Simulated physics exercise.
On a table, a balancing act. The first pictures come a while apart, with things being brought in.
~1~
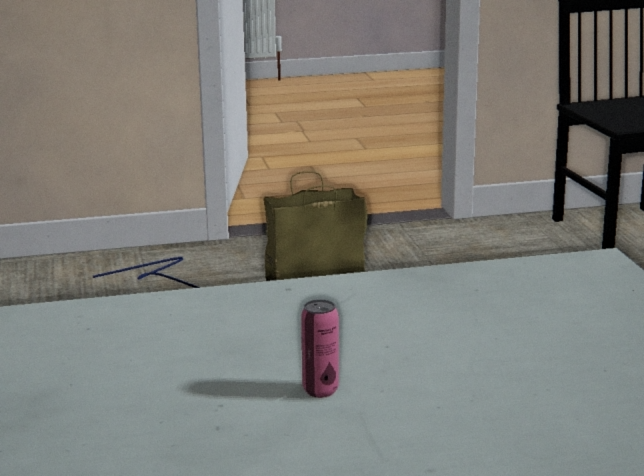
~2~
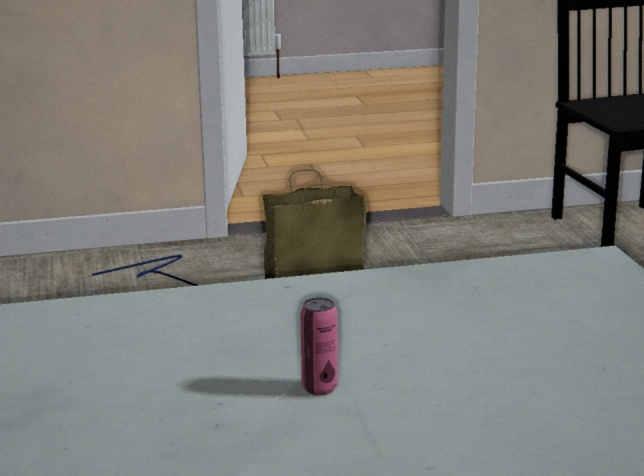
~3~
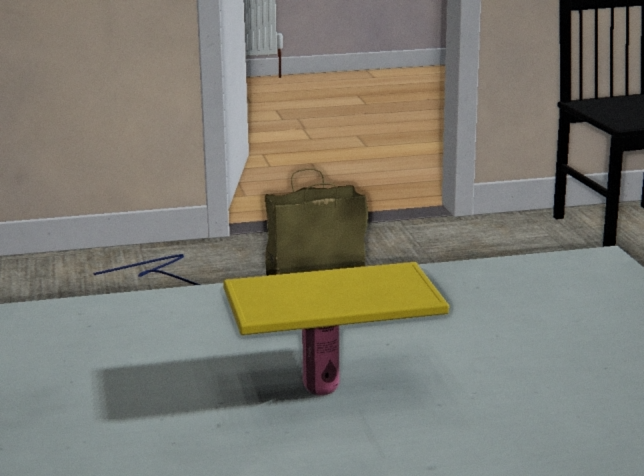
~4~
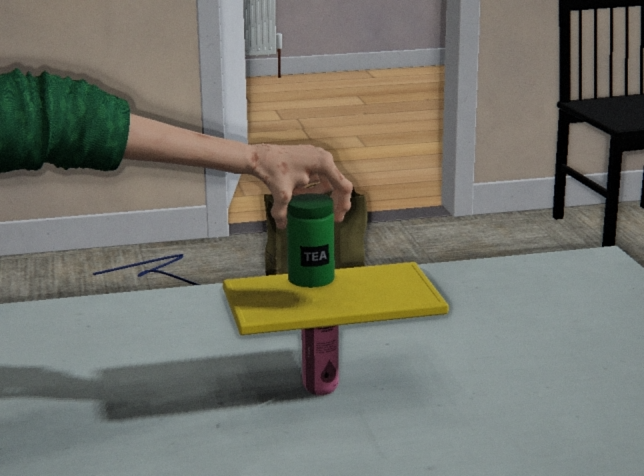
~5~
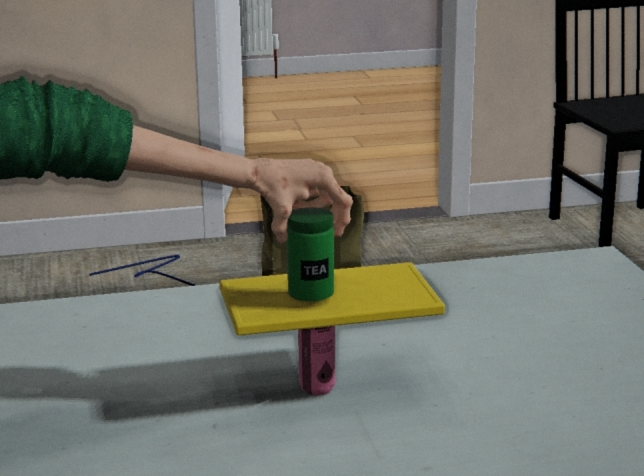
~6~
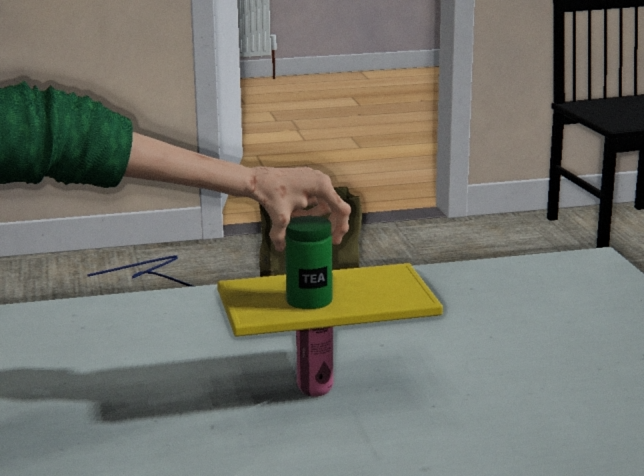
A yellow lid appeared balanced across an upright pink can on a table, and then a hand in a green sleeve reached in from the left and lowered a green tea jar onto it.
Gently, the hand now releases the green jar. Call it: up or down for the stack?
Up - it stays standing.
Then, 0.20 s after the last picture, nothing has stirred.
Then, 0.60 s after the last picture, green jar resting near (309, 263).
At rest, all 3 in place. Seen from the same camera at the end, green jar near (309, 263). The stack keeps its balance.
